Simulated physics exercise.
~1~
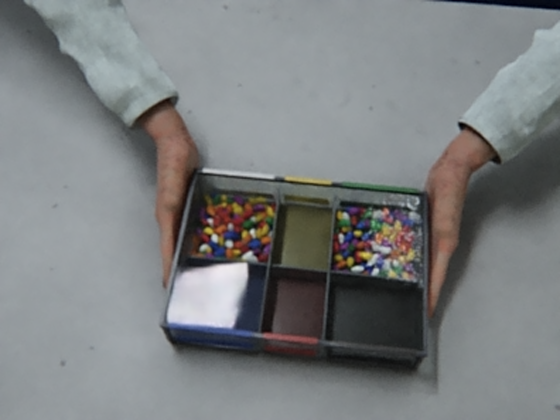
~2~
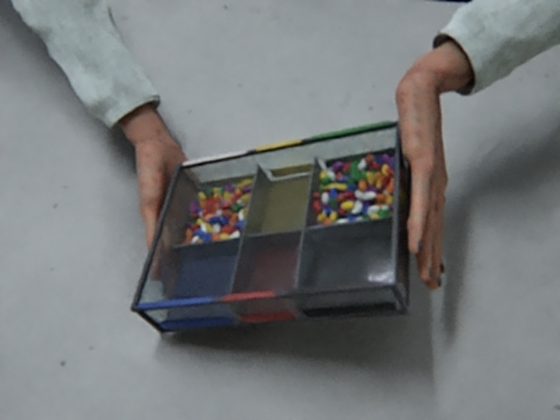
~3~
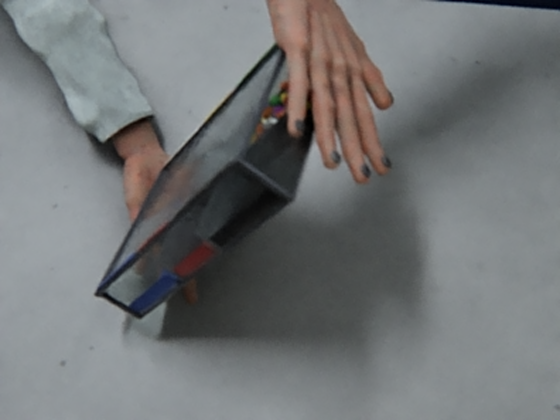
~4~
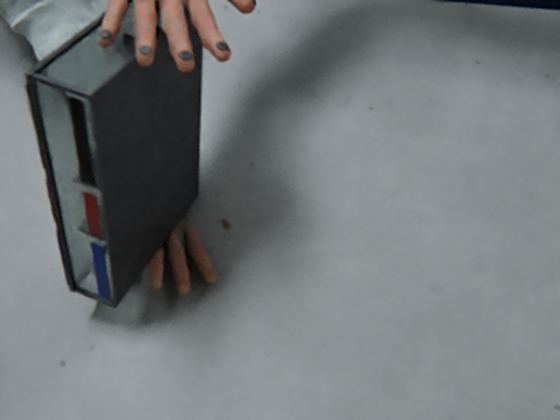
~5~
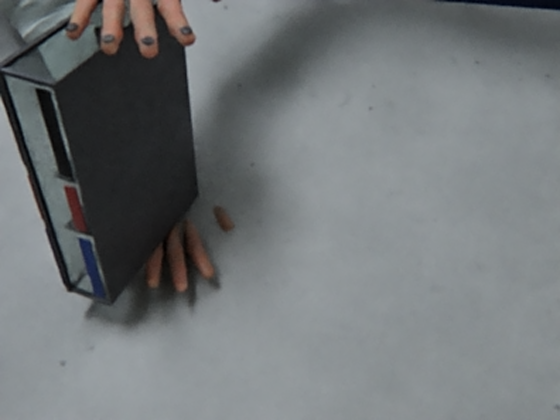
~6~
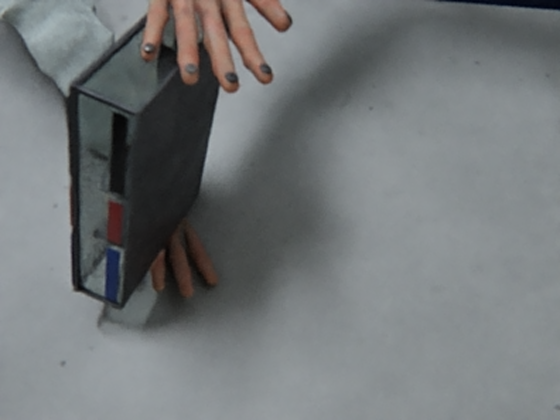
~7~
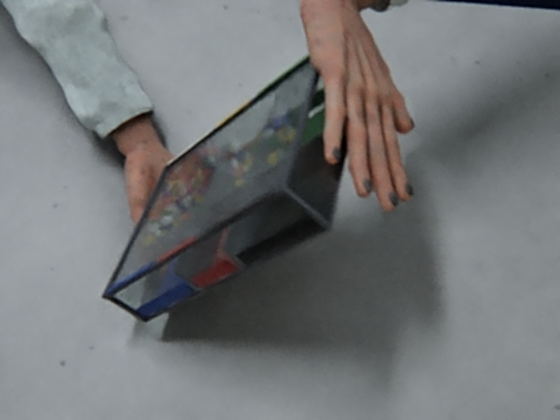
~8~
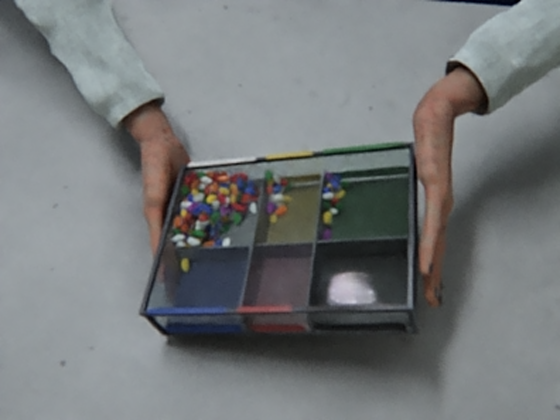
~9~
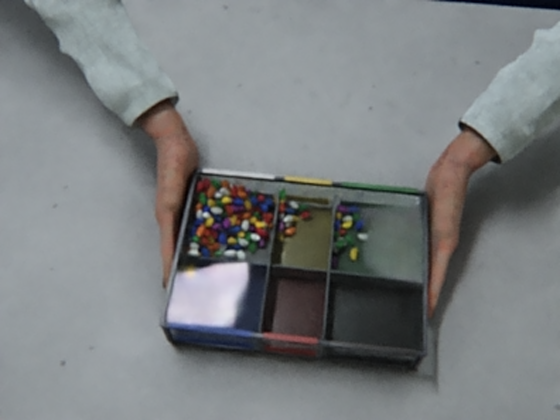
On a plain grey surface, two hands hold a clear-lidded compartment box of colourful jelly beans, tip it up onto its left end, then lower it flat again. Most of the beans finish in the upper left compartment, with a few in the upper middle and upper right.
